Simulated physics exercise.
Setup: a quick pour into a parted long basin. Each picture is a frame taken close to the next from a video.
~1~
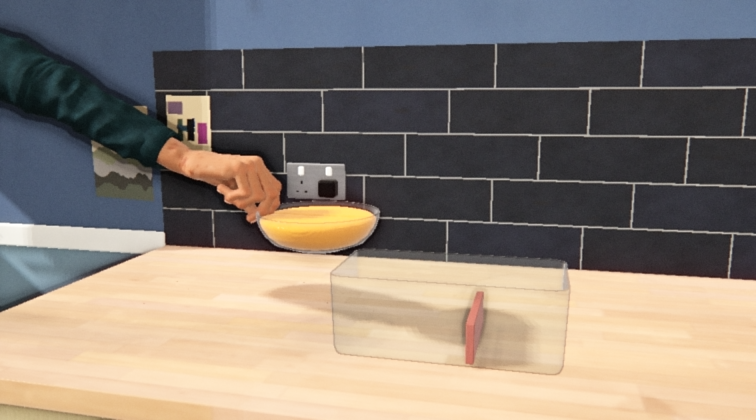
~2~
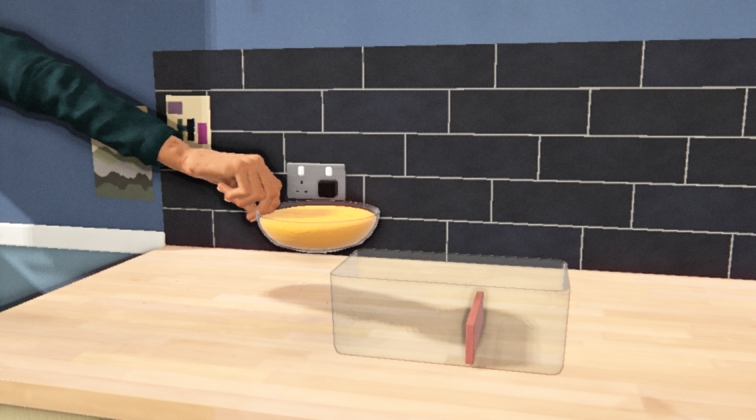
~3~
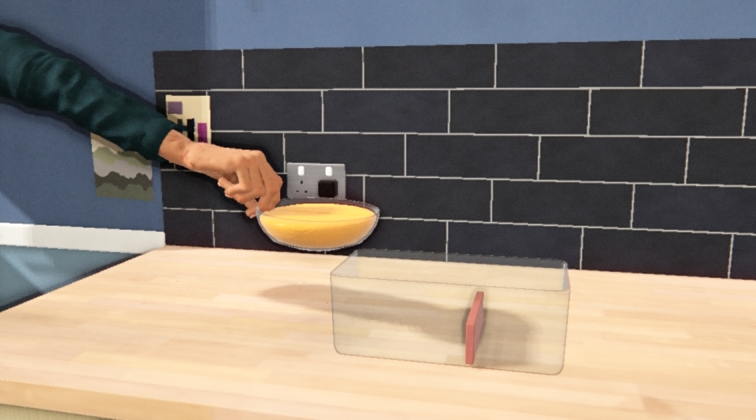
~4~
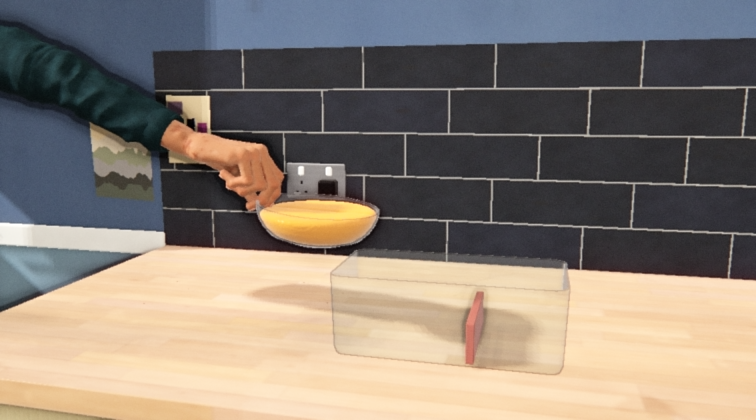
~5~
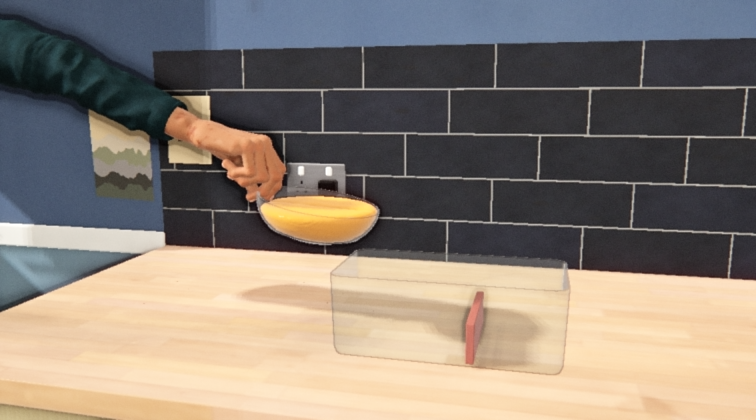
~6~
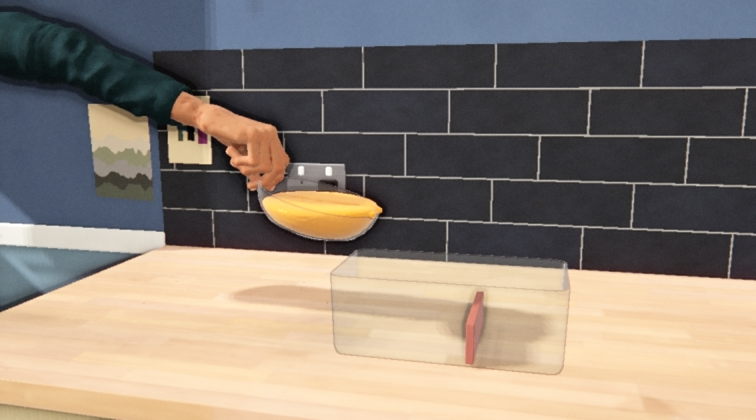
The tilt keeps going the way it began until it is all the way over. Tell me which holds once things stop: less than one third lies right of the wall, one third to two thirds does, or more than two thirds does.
Less than one third lies right of the wall.
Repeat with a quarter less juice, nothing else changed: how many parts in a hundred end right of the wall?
Near 0 in a hundred.
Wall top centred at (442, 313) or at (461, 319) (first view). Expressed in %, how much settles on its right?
60 % and 25 %, roughly.
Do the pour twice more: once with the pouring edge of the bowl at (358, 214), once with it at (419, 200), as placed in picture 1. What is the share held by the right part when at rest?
Result, first then second: About 5 % and about 75 %.
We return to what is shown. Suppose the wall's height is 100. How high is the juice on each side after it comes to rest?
On the left it is 50 per cent, on the right 0.
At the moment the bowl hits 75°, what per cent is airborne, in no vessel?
Roughly 40 percent.
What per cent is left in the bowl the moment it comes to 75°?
It works out to close to 15 percent.
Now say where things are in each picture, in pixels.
Tilt 0°; pouring edge (377, 215); surface from (266, 214) to (376, 219); the long basin's rim runs from (344, 262) to (567, 276); the wall's top is at (476, 308), in the first frame.
Tilt 1°; pouring edge (377, 215); surface from (266, 213) to (376, 218), in the second frame.
Tilt 2°; pouring edge (377, 215); surface from (266, 211) to (376, 217), in the third frame.
Tilt 6°; pouring edge (377, 215); surface from (266, 207) to (376, 215), in the fourth frame.
Tilt 10°; pouring edge (376, 215); surface from (268, 202) to (376, 212), in the fifth frame.
Tilt 15°; pouring edge (376, 215); surface from (269, 196) to (376, 210); 2 per cent is over the edge, in the sixth frame.
A moment on, the bowl is tipped on its side and 15 per cent is still to pour, 44 is left of the wall and 0 right of it.
Next, the bowl is tipped right over and 0 per cent is still to pour, 95 is left of the wall and 1 right of it.
Then the bowl is tipped right over and 0 per cent is still to pour, 96 is left of the wall and 2 right of it.
Later the bowl is tipped right over and 0 per cent is still to pour, 96 is left of the wall and 2 right of it.
Finally, 96 per cent lies left of the wall, 2 right of it and 2 outside.
